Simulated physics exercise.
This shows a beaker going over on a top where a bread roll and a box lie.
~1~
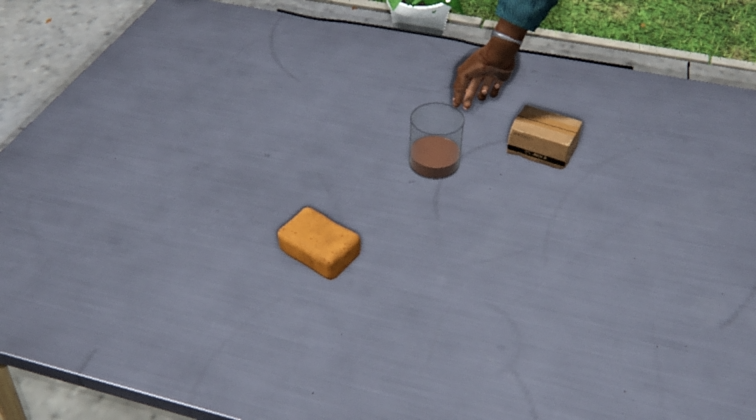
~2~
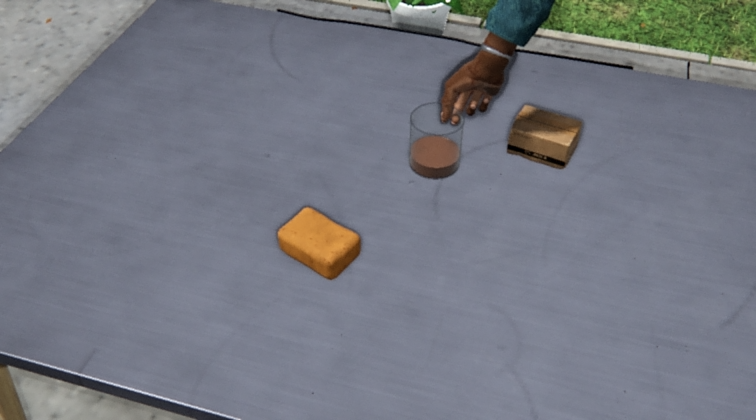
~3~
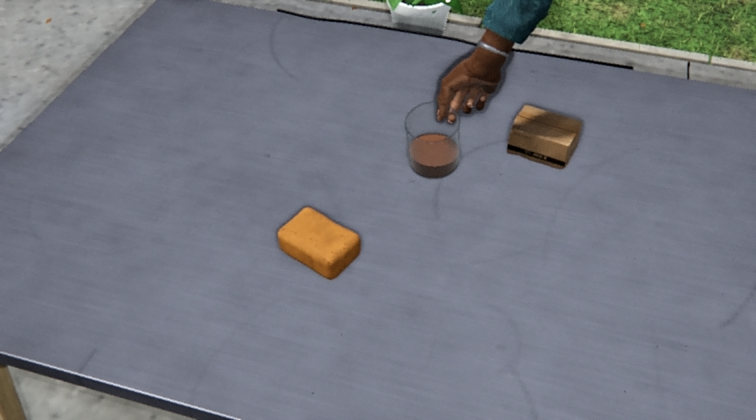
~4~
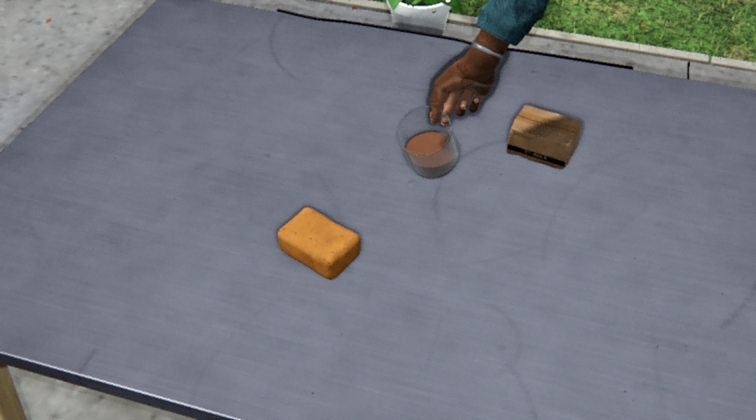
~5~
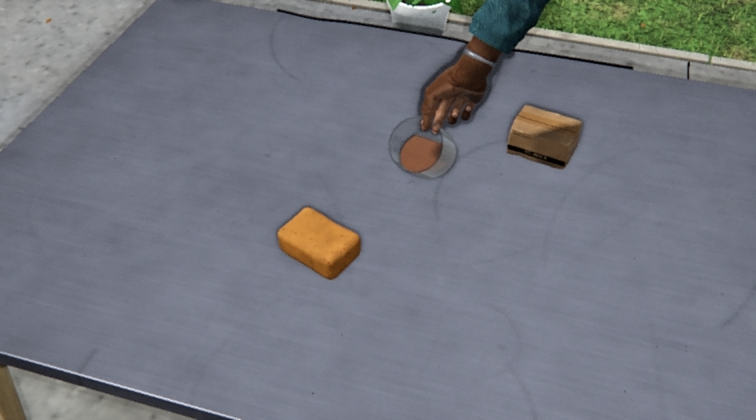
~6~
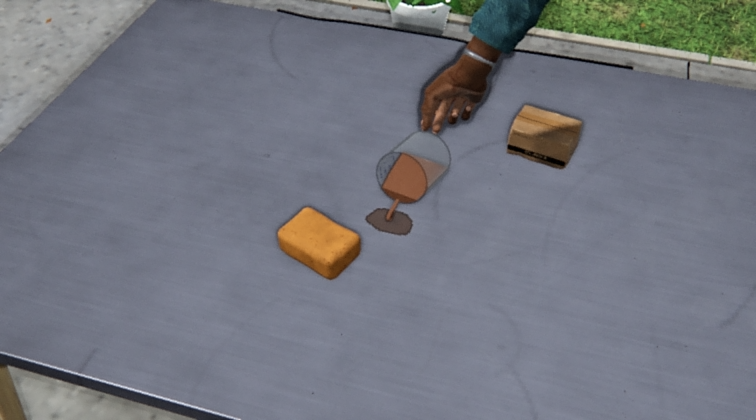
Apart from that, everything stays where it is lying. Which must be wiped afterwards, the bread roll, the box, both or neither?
In order: The bread roll meets the spill. The box avoids the spill.
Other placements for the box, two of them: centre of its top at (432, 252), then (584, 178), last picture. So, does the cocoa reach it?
Where first placed it is touched, where next placed it is not touched.
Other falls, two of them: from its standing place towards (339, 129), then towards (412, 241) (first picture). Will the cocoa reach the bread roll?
At the first place it stays dry, at the second it is reached.
Next, the puddle covers about as much as a plate; the bread roll is in it; the box is clear of it.
After that, the puddle covers about as much as a tray; the bread roll is in it; the box is clear of it.
Finally, the puddle covers about as much as a tray; the bread roll is in it; the box is clear of it.
